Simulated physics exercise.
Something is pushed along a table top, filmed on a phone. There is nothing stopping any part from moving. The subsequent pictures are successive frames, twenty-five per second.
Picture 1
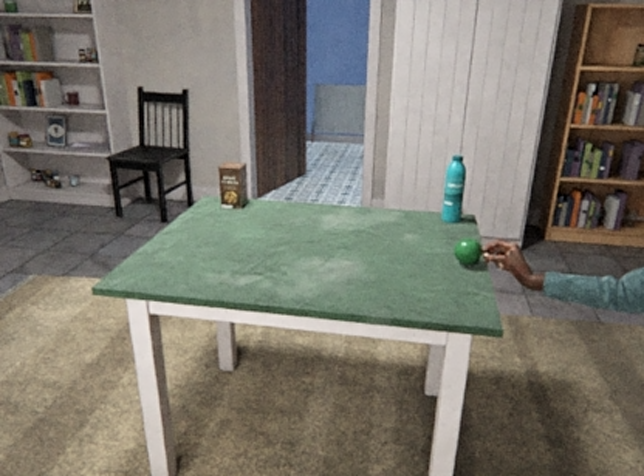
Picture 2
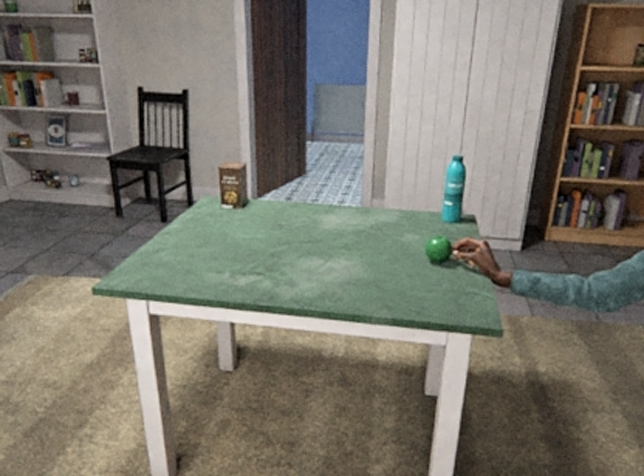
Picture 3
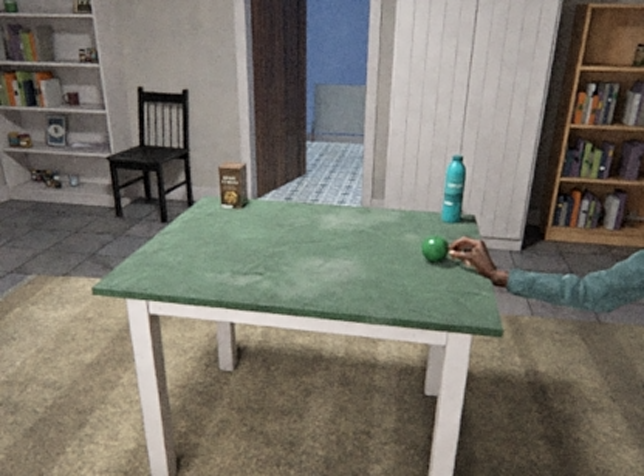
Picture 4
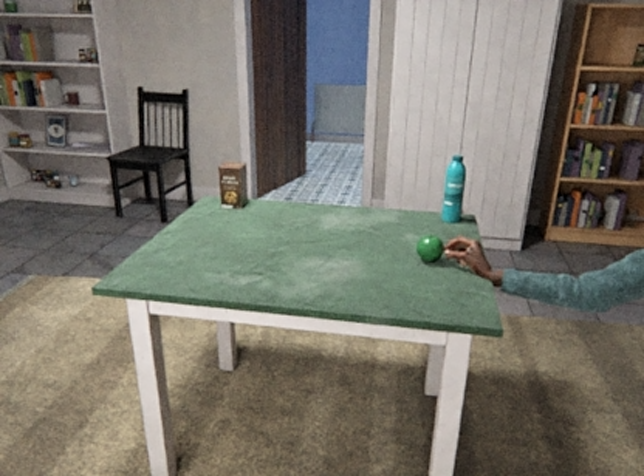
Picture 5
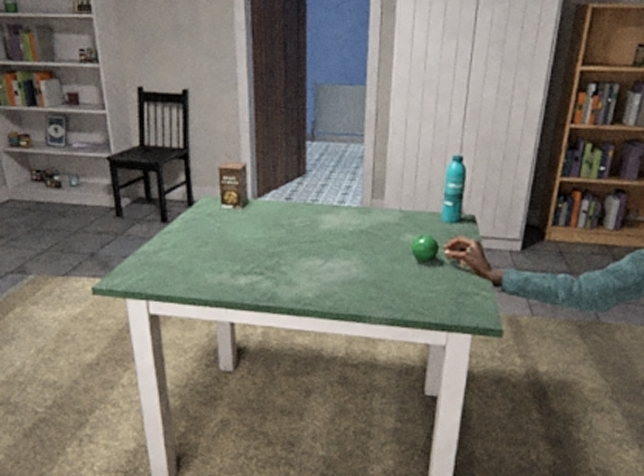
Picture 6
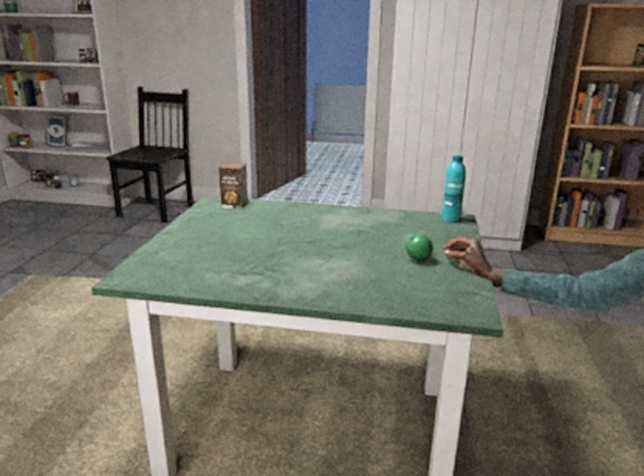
A green apple sits under a hand at the right side of a green table top, near a teal bottle, and the hand pushes it a short way left. The hand then stays almost still as the apple separates from the fingers and rolls slightly farther left.
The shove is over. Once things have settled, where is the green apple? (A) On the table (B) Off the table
On the table (A).
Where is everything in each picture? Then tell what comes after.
In the first picture, under the hand; green apple (468, 251).
In the second picture, under the hand; green apple (439, 249).
In the third picture, under the hand; green apple (435, 249).
In the fourth picture, green apple (430, 248).
In the fifth picture, green apple (425, 248) rolled a little.
In the sixth picture, green apple (419, 247) rolled a little.
Then, 0.30 s after the last picture, green apple rolled well along near (384, 245).
Then, 0.80 s after the last picture, green apple rolled well along near (344, 241).
At rest, moved from the start, green apple. Seen from the same camera at the end, green apple near (323, 240).
